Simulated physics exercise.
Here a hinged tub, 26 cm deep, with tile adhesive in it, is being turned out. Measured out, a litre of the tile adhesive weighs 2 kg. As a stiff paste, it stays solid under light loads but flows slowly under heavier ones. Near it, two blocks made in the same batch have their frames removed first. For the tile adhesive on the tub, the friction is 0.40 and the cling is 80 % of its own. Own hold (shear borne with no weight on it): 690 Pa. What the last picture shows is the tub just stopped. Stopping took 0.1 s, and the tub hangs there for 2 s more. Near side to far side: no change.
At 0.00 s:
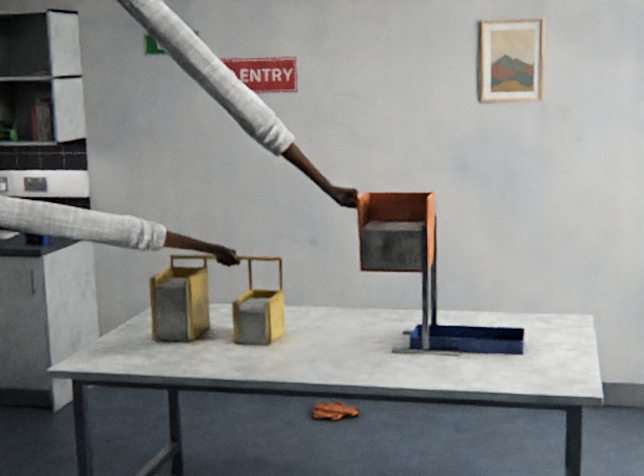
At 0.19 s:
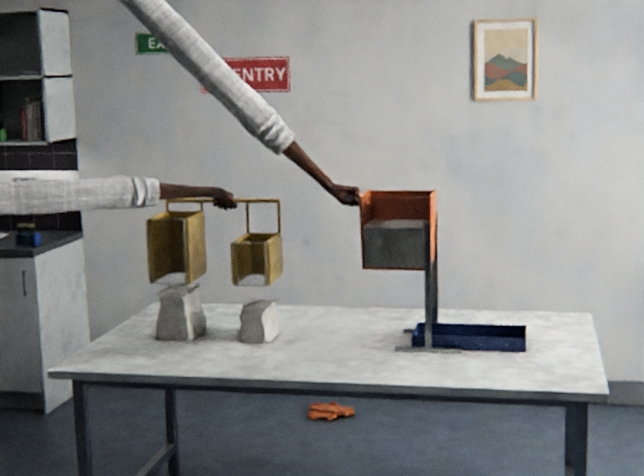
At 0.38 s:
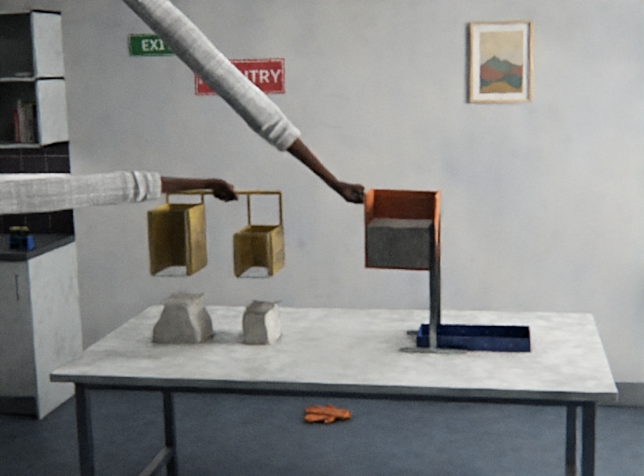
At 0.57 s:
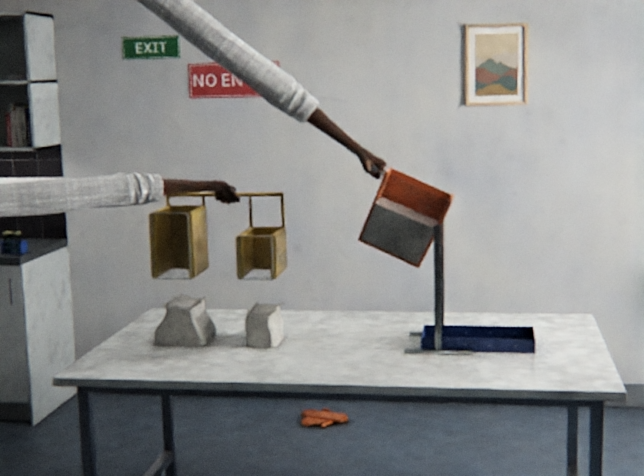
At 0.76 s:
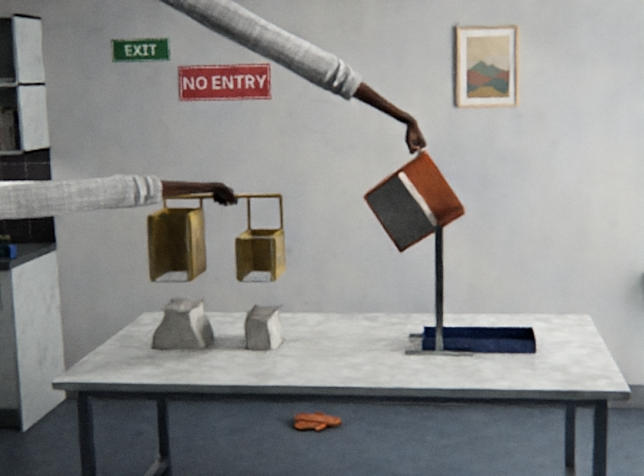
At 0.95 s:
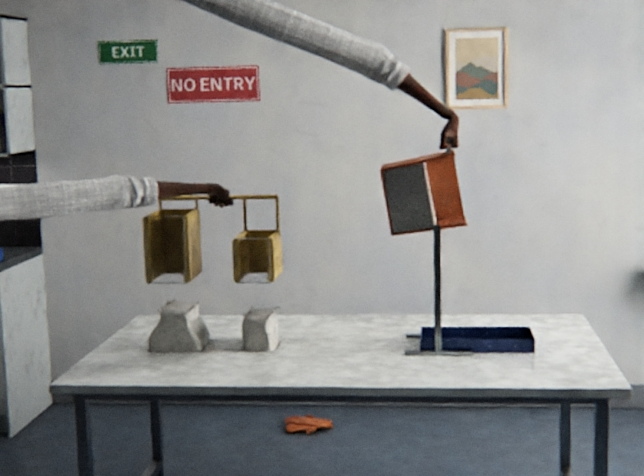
Indoors, a hand lifts yellow moulds off two blocks, then another tilts an orange tub rightward.
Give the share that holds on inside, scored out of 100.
About 100 per cent.
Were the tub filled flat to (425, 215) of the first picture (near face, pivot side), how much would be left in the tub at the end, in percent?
Then about 100 %.
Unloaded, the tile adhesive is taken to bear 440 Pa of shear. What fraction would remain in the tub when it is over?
Around 100 per cent.
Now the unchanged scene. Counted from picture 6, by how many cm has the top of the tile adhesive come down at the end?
Roughly 5 cm.
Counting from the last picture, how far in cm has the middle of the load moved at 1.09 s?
2 cm.
By 1.09 s, the tub is at 81 degrees and holds 100 %.
By 1.26 s, the tub is at 81 degrees and holds 100 %.
By 1.43 s, the tub is at 81 degrees and holds 100 %.
By 1.60 s, the tub is at 81 degrees and holds 100 %.
By 2.95 s, at the end, the tub is at 81 degrees and holds 100 %.
